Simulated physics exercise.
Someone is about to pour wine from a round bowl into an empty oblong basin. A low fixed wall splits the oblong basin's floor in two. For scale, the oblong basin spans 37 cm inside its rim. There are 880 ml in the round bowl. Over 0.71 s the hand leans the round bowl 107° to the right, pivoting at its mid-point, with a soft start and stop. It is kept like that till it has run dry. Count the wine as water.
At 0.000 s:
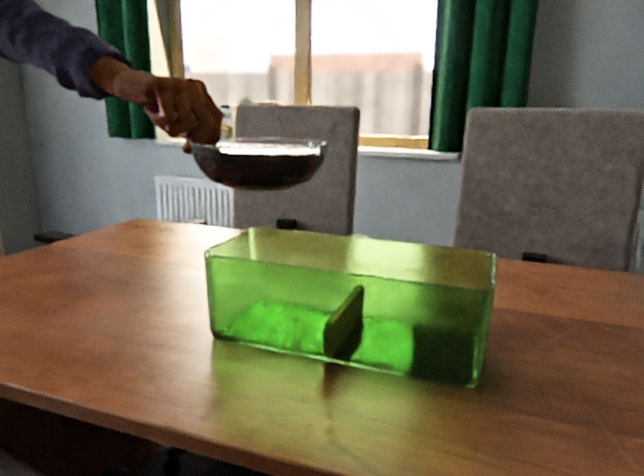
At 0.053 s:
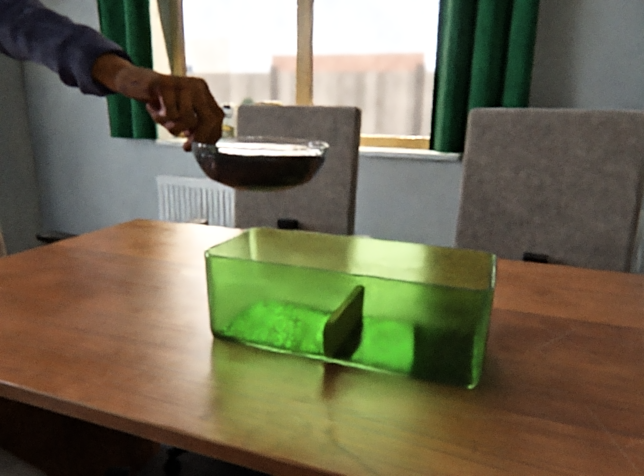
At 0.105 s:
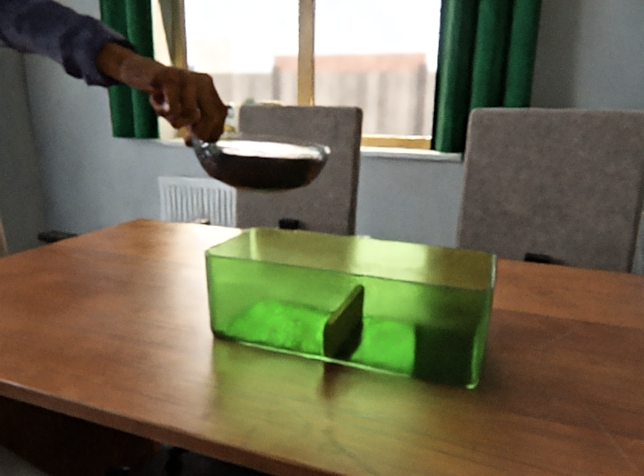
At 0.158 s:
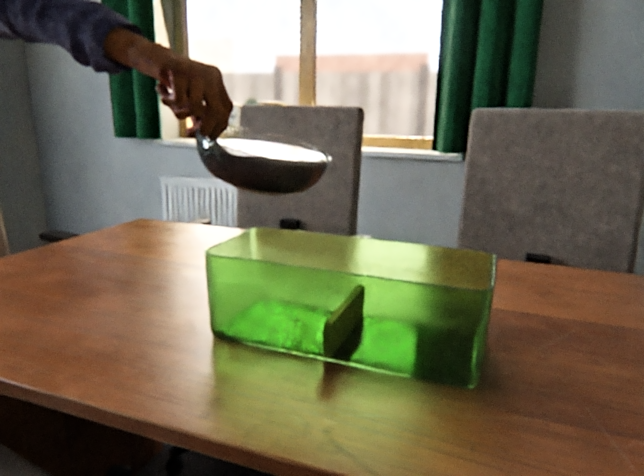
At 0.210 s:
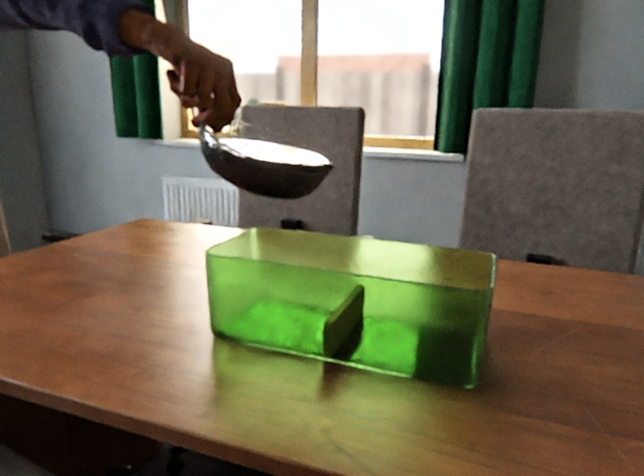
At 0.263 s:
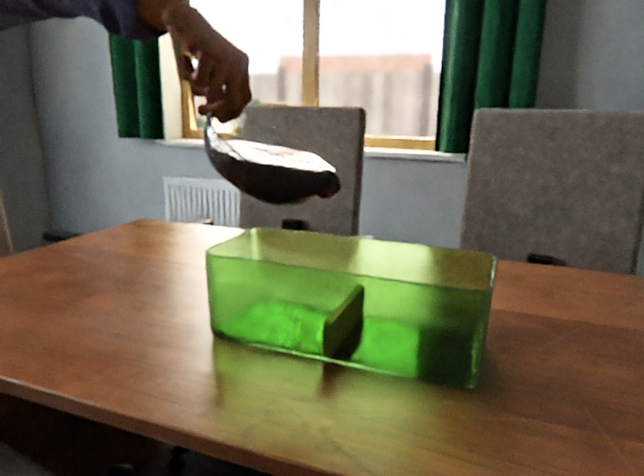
A hand tilts a round bowl to the right above a green oblong basin.
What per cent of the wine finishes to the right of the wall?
Roughly 55 per cent is past the wall.
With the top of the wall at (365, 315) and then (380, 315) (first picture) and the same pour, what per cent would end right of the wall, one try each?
First 35, then 20 per cent.
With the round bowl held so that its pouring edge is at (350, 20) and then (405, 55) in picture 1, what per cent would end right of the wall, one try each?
First 75, then 75 per cent.
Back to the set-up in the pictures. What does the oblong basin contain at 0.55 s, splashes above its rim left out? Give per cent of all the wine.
Some 86 per cent.
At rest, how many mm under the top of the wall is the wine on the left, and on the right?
Some 34 mm on the left and 30 mm on the right.
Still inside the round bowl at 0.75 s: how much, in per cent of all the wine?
Some 0 per cent.
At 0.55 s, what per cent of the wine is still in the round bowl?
About 3 per cent.
After 0.55 s the tilt is 94° and 3 per cent is still to pour, 31 is left of the wall and 54 right of it.
After 0.75 s the tilt is 107° and 0 per cent is still to pour, 39 is left of the wall and 51 right of it.
After 0.97 s the tilt is 107° and 0 per cent is still to pour, 41 is left of the wall and 55 right of it.
After 1.21 s the tilt is 107° and 0 per cent is still to pour, 42 is left of the wall and 55 right of it.
In the end 42 per cent lies left of the wall, 55 right of it and 3 outside.
